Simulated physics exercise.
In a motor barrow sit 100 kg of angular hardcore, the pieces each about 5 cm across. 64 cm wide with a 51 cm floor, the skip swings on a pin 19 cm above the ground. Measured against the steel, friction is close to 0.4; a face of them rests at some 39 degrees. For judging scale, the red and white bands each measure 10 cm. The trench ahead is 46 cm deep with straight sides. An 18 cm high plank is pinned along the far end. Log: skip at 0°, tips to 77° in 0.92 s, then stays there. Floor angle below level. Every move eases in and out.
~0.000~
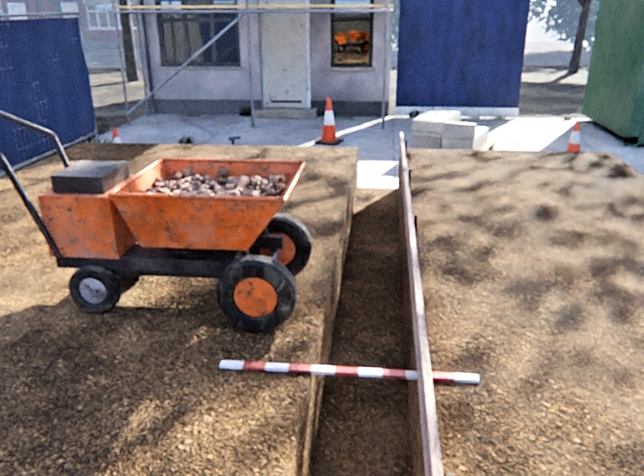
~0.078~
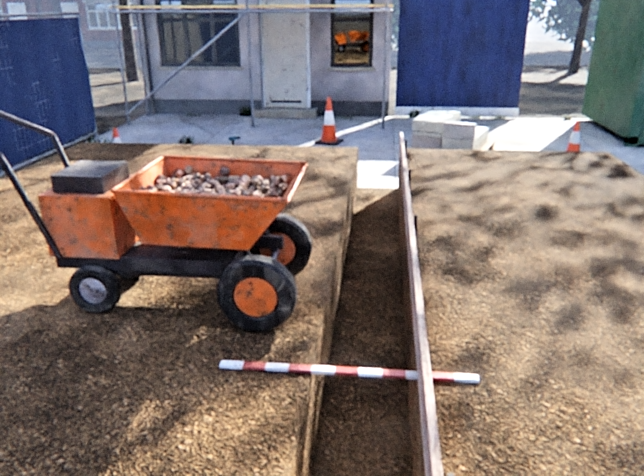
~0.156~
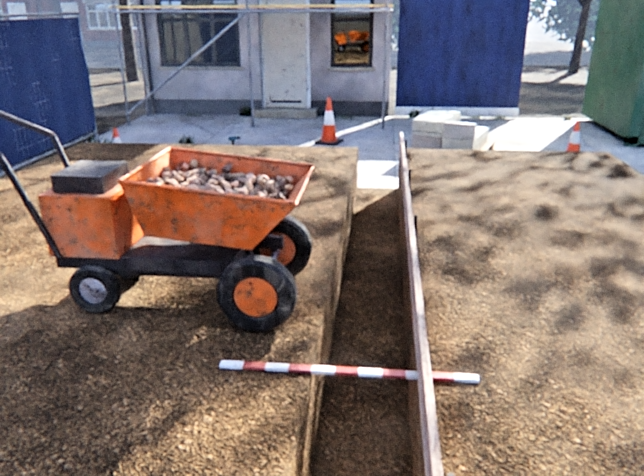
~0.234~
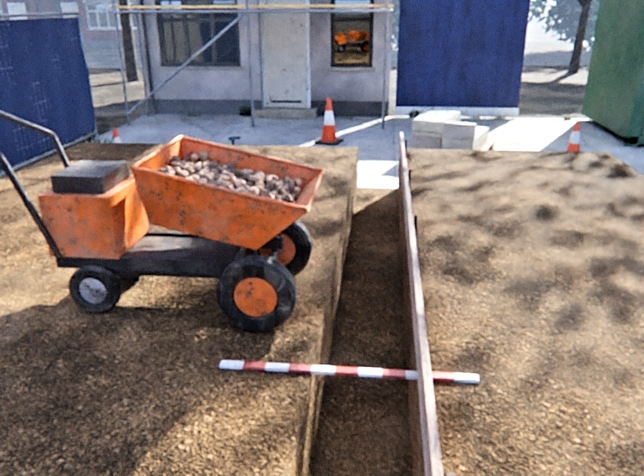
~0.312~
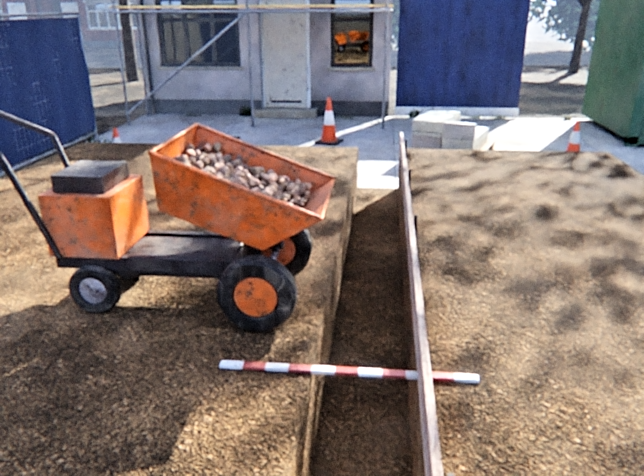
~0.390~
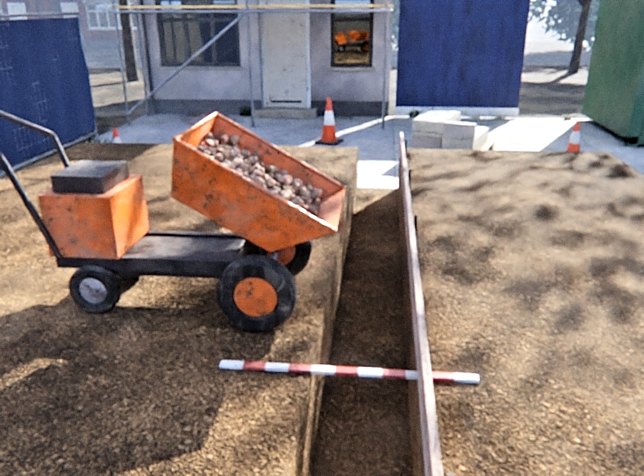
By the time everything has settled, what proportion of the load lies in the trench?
About 97 percent of the load.
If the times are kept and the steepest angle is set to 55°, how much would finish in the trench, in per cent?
Roughly 20 per cent would end in the trench.
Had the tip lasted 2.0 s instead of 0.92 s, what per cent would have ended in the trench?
About 100 percent, I'd say.
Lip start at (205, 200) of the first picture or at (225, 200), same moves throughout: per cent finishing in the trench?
I'd say some 80 per cent and some 100 per cent.
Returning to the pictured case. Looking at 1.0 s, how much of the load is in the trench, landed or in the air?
Some 35 per cent of the load by that point.
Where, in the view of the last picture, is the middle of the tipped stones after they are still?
Look at roughly (383, 370).
After 0.7 s the floor is at 65°; 100 % in the skip; the foremost stones are at (357, 253).
After 1.0 s the floor is at 77°; 64 % in the skip, 35 % in the trench, 1 % past the trench; the foremost stones are at (427, 286).
After 1.4 s the floor is at 77°; 23 % in the skip, 74 % in the trench, 3 % past the trench; the foremost stones are at (492, 311).
After 3.3 s the floor is at 77°; 0 % in the skip, 97 % in the trench, 3 % past the trench; the foremost stones are at (503, 315).
